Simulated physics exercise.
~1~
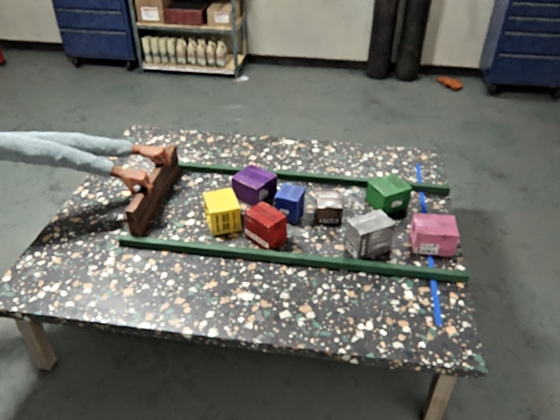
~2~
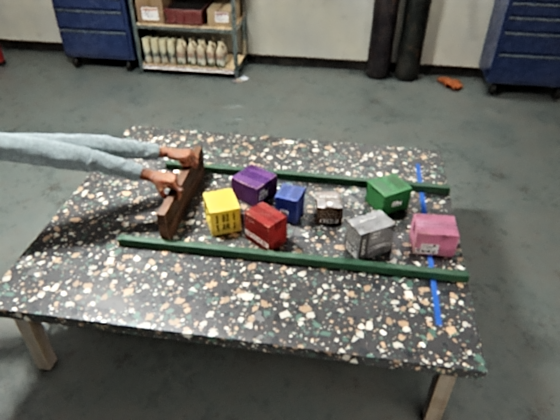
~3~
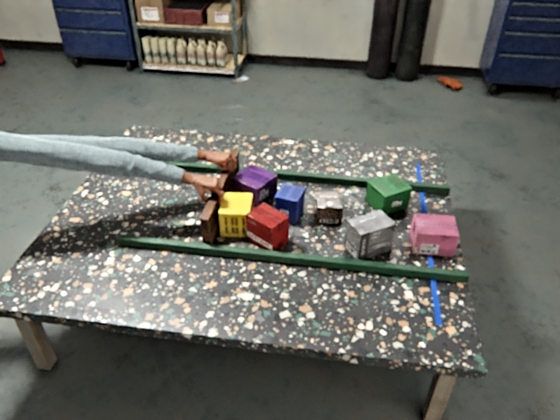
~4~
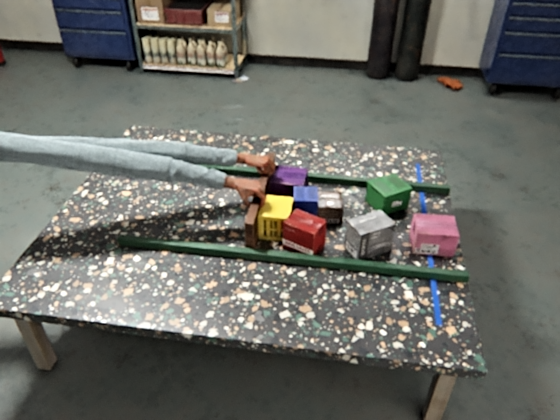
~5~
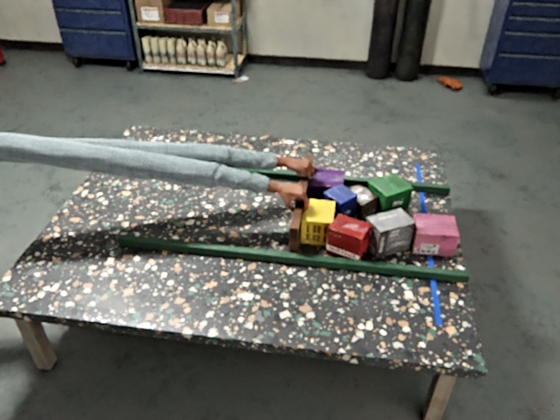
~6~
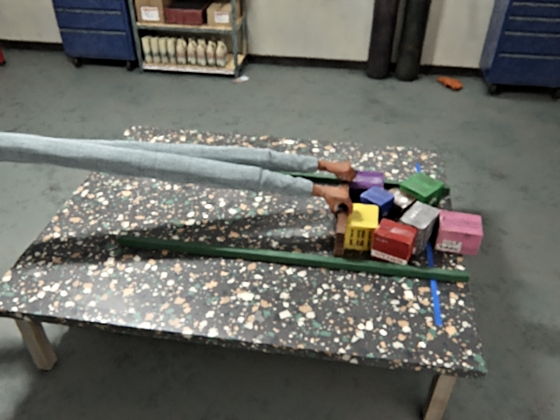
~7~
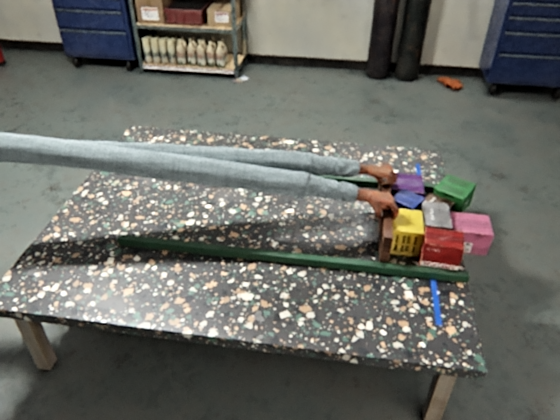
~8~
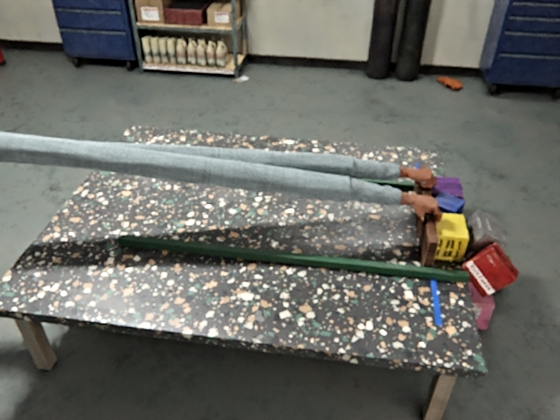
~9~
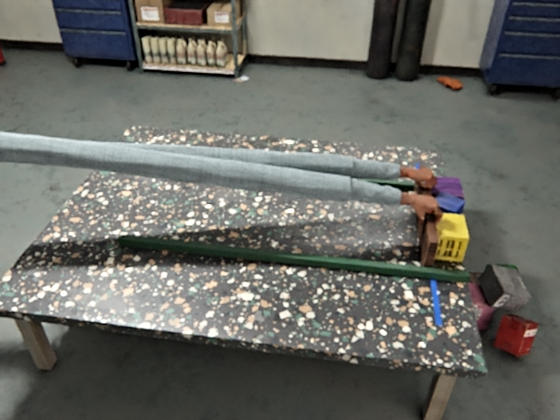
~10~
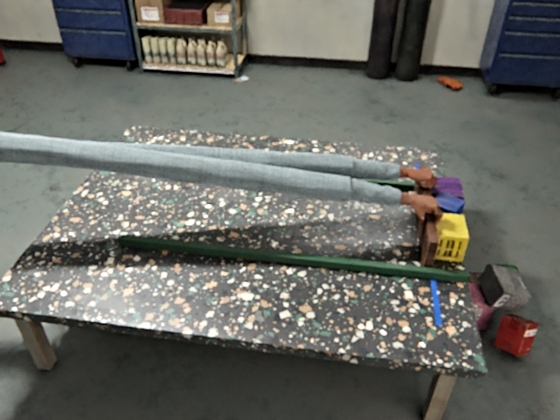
A brown plank, held by two hands on long pale-blue-sleeved arms reaching in from the left, stands on a low speckled platform in a workshop, seen from above. Between two green battens ahead of it sit yellow, purple, red, blue, brown, grey, green and pink boxes, with a blue tape strip near the right end. The plank slides right, meeting the yellow and purple boxes, then bunching the whole group together. Pushed past the strip, the pink, green, brown, grey and red boxes go over the right edge, the red one tipping and landing upside down. The plank halts, leaving the yellow, purple and blue boxes at the edge.
